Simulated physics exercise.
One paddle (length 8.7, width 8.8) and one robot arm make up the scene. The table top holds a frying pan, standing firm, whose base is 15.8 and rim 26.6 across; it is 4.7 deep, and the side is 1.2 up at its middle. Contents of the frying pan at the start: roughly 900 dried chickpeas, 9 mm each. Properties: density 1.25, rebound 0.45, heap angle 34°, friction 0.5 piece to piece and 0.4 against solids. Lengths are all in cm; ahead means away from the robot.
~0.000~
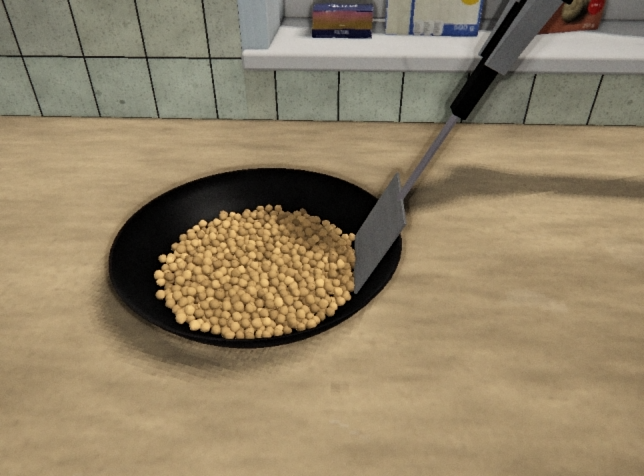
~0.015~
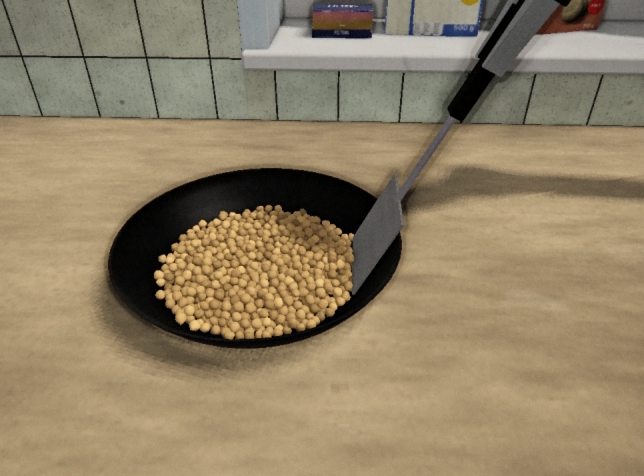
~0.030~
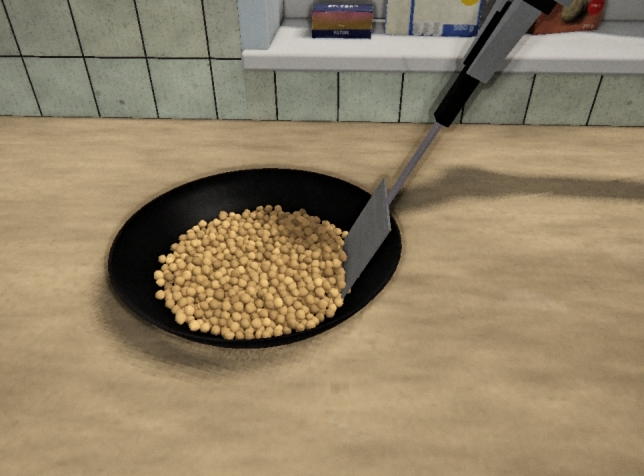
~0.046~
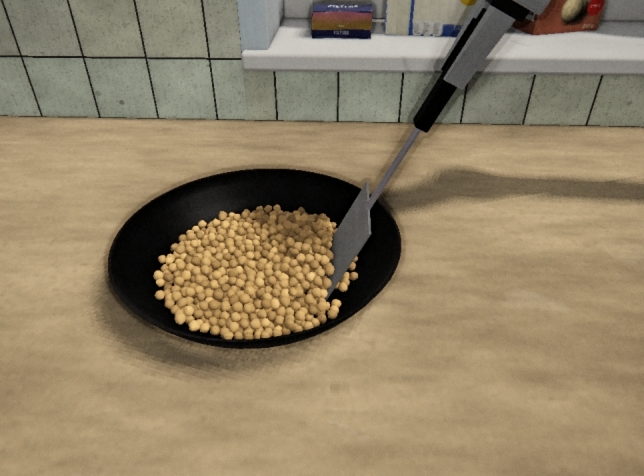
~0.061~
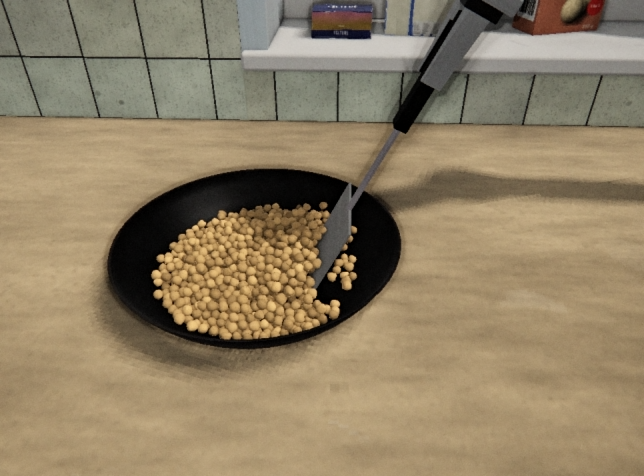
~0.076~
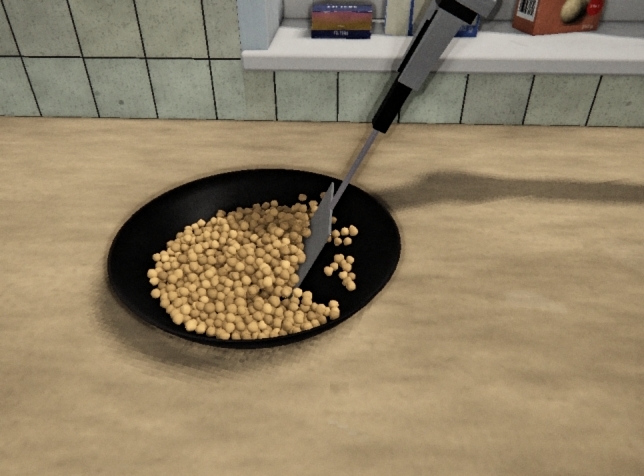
In this clip, a black frying pan of dried chickpeas sits on a table top while a robot arm moves a grey paddle leftward through them, pushing the heap slightly left and leaving a few chickpeas scattered behind the blade.
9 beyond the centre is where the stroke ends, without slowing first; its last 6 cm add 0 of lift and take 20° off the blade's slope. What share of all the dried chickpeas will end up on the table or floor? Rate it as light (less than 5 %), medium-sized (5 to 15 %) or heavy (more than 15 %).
Rated heavy.
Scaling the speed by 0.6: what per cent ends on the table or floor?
Near 10 in a hundred.
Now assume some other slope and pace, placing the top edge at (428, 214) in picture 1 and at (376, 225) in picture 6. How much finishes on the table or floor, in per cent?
Off the vessel, on the table or floor: Some 10 percent.
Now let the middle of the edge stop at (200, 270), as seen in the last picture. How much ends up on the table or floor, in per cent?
Close to 0 per cent finishes on the table or floor.
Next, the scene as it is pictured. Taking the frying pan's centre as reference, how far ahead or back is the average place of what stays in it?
I'd put it at roughly 4.0 cm toward the front.
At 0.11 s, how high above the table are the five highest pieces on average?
About 7 cm.
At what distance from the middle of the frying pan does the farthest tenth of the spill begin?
Roughly 30 cm.
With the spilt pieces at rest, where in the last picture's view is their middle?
I'd point to somewhere close to (58, 267).
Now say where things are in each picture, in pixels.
The first frame shows the paddle top edge at (401, 196), sloping 64°; upper third of the load around (262, 257), from x 160 to 355, top at y 210; 900 in the frying pan.
The second frame shows the paddle top edge at (399, 197), sloping 64°; upper third of the load around (262, 257), from x 160 to 355, top at y 210.
The third frame shows the paddle top edge at (387, 202), sloping 64°; upper third of the load around (263, 256), from x 160 to 355, top at y 210.
The fourth frame shows the paddle top edge at (369, 206), sloping 64°; upper third of the load around (270, 254), from x 160 to 355, top at y 210.
The fifth frame shows the paddle top edge at (350, 207), sloping 64°; upper third of the load around (269, 252), from x 155 to 355, top at y 205.
The sixth frame shows the paddle top edge at (332, 206), sloping 64°; upper third of the load around (263, 247), from x 150 to 355, top at y 195; 900 in the frying pan.
After 0.11 s, sloping 64°, highest piece 7 above the table; 900 in the frying pan.
After 0.15 s, sloping 58°, highest piece 8 above the table; 900 in the frying pan.
After 0.37 s, sloping 44°, highest piece 8 above the table; 701 in the frying pan, 143 on the table or floor, 56 on the blade or in flight.
After 1.42 s, sloping 44°, highest piece 6 above the table; 698 in the frying pan, 202 on the table or floor.
In the end, 698 in the frying pan, 202 on the table or floor. That is 22 % on the table or floor.
